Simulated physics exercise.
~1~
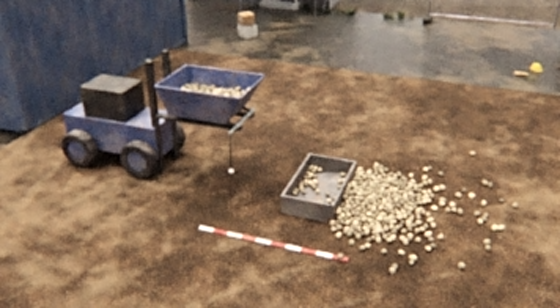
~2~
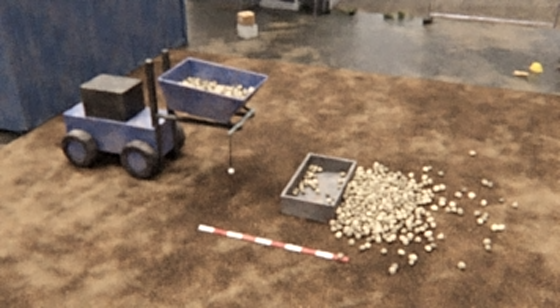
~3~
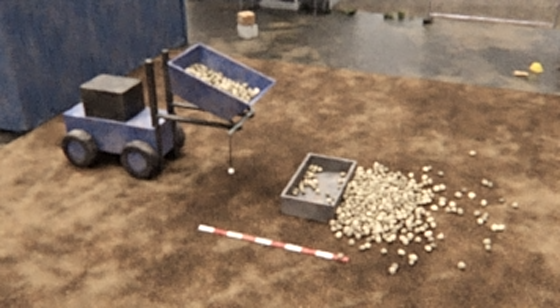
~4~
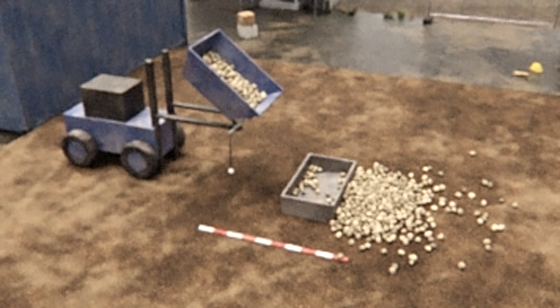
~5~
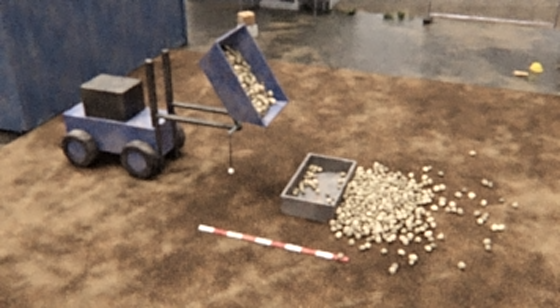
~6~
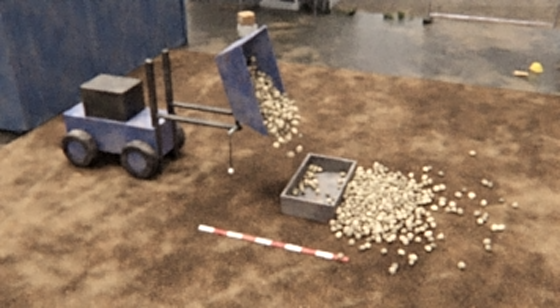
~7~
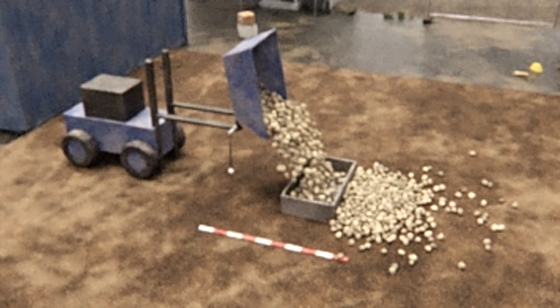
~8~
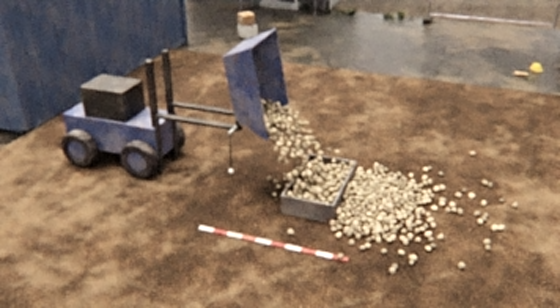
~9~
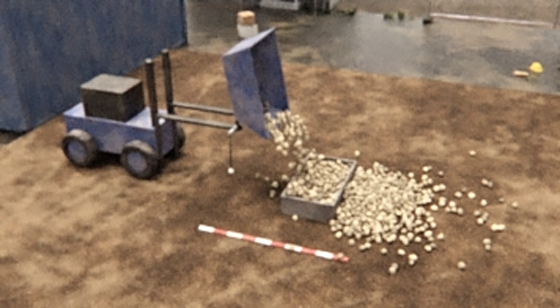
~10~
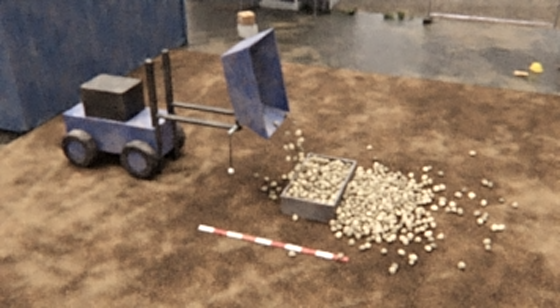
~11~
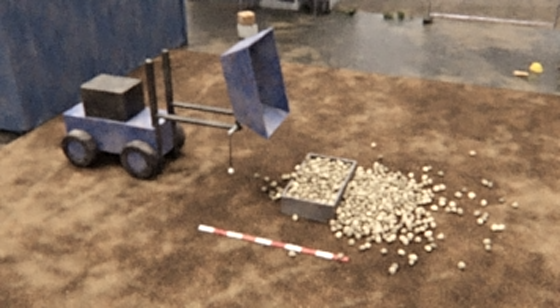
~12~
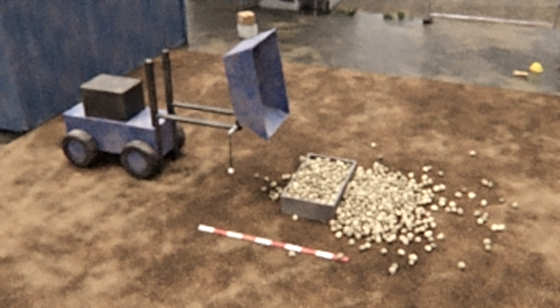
Blue skip on a small fork truck tipping forward, pouring pale stones into a grey bin beside a loose heap, ending empty.
